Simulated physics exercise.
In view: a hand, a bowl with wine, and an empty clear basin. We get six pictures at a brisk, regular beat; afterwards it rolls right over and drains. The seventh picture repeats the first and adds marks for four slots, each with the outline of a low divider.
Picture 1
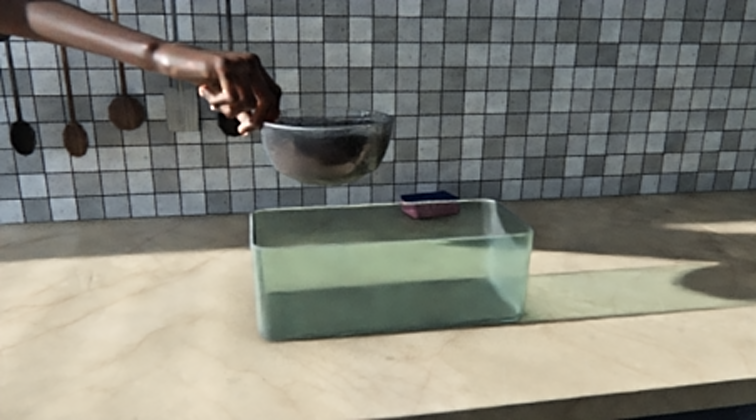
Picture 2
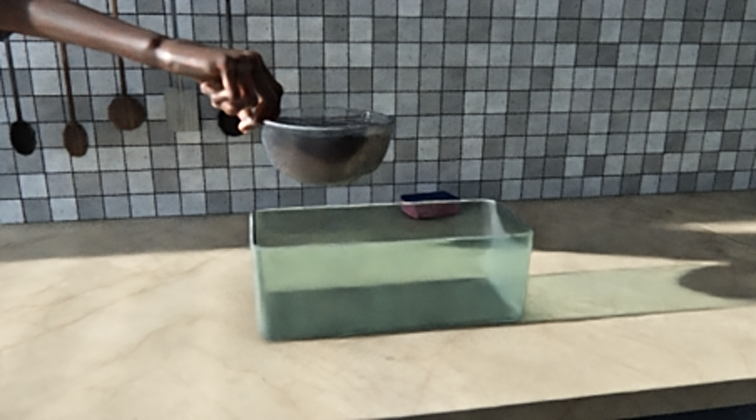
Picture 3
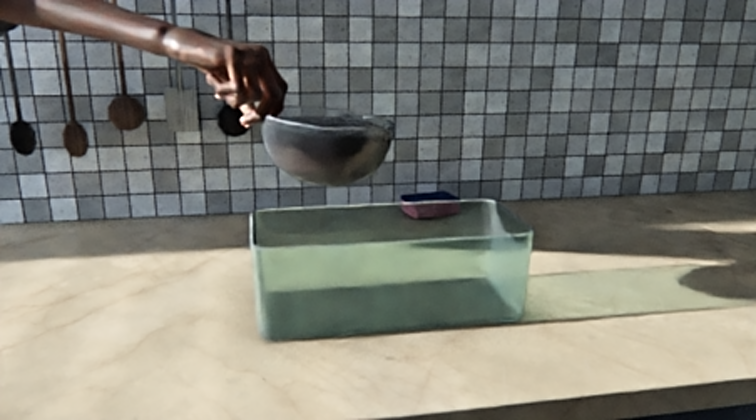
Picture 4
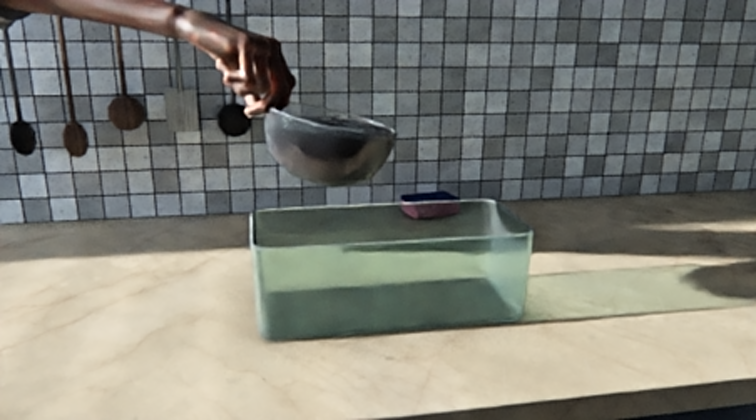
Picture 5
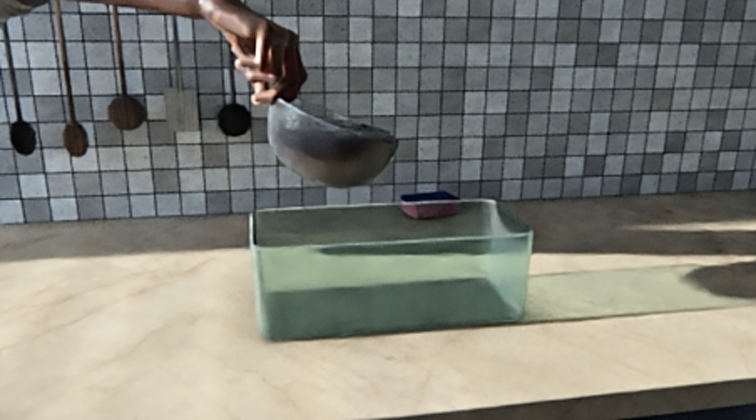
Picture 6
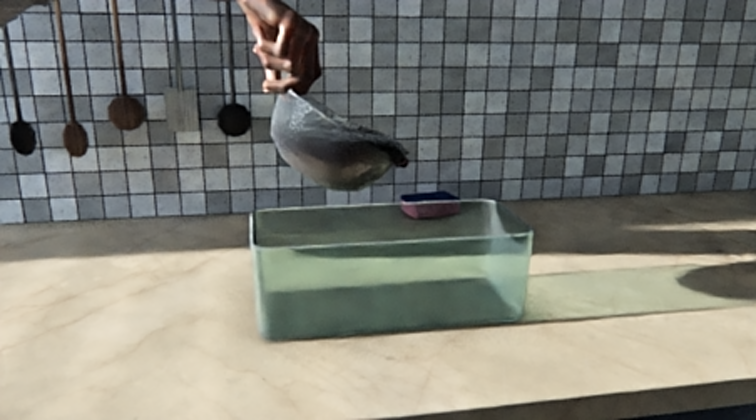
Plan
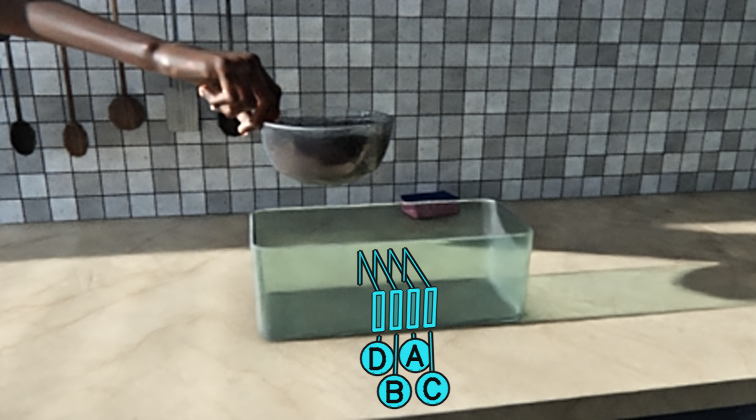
On a sunlit beige kitchen counter, a still camera looks from slightly above toward a wall of small grey and white tiles. A clear, green-tinted rectangular basin stands at the centre with a small blue and pink object behind it, dark utensils hanging at upper left. Above, a hand reaching from the left gradually tilts a dark bowl rightward, raising its left side until dark liquid crosses the right lip.
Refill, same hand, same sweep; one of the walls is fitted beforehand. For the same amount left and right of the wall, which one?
Slot C does it best.
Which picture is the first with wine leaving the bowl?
In picture 5.
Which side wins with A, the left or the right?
More ends on the right.
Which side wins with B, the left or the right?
The right side.
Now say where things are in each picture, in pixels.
Upright, lip at (389, 116); basin from (259, 338) to (522, 316); nothing has left yet, in the first frame.
Upright, lip at (390, 117); nothing has left yet, in the second frame.
Tipped about 6°, lip at (391, 122); nothing has left yet, in the third frame.
Tipped about 13°, lip at (393, 130); nothing has left yet, in the fourth frame.
Tipped about 22°, lip at (395, 141); wine is over the lip, down to (395, 141), in the fifth frame.
Tipped about 34°, lip at (394, 154); wine is over the lip, down to (398, 166), in the sixth frame.
In cyan, A at (413, 333); B at (396, 335); C at (430, 332); D at (379, 336).
Choosing A, about 32 % ends left of the wall and 66 % right of it.
Choosing B, about 17 % ends left of the wall and 81 % right of it.
Choosing C, about 51 % ends left of the wall and 46 % right of it; 3 % is lost outside.
Choosing D, about 13 % ends left of the wall and 85 % right of it.
